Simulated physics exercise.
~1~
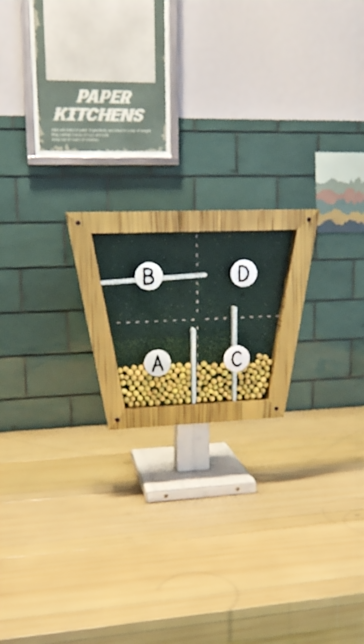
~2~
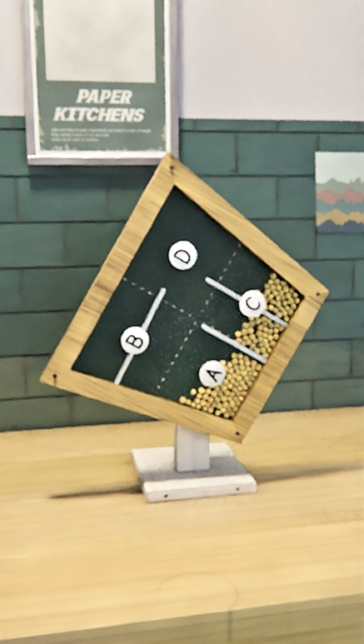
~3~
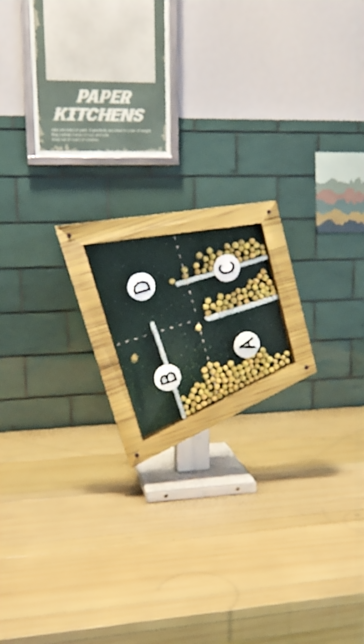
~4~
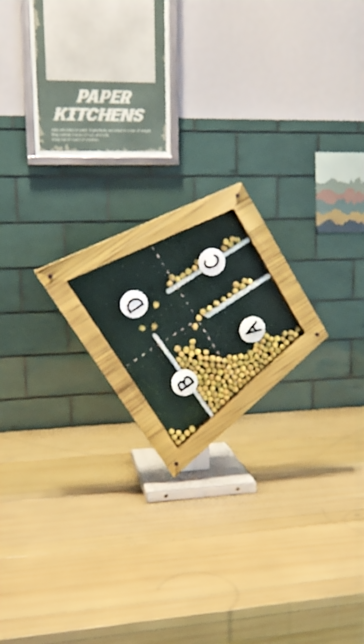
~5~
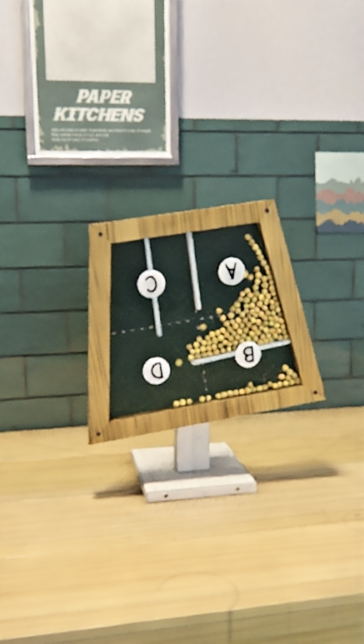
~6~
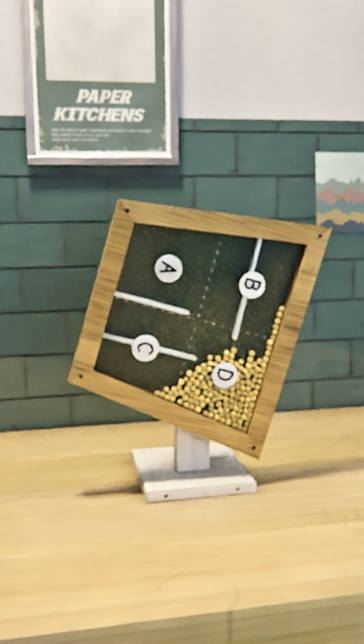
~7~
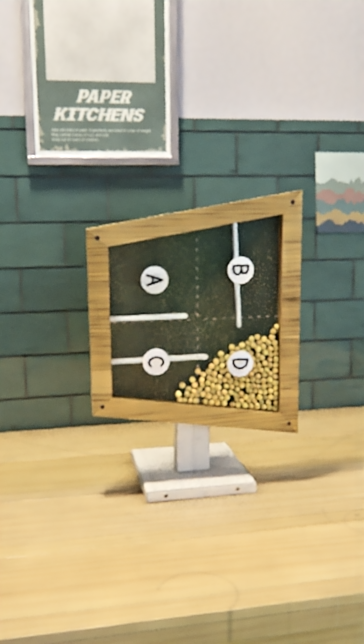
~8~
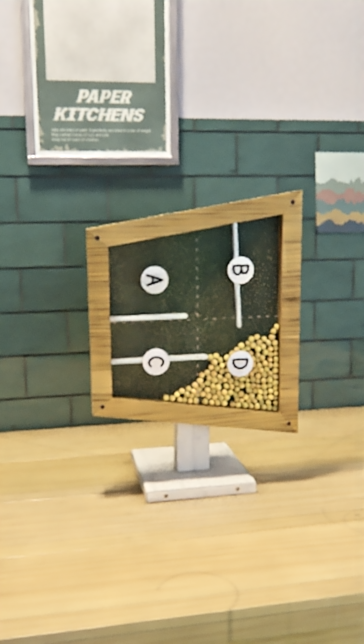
A wood-framed case of yellow beans turning anticlockwise on a white stand, its beans tumbling past dividers and settling around D.
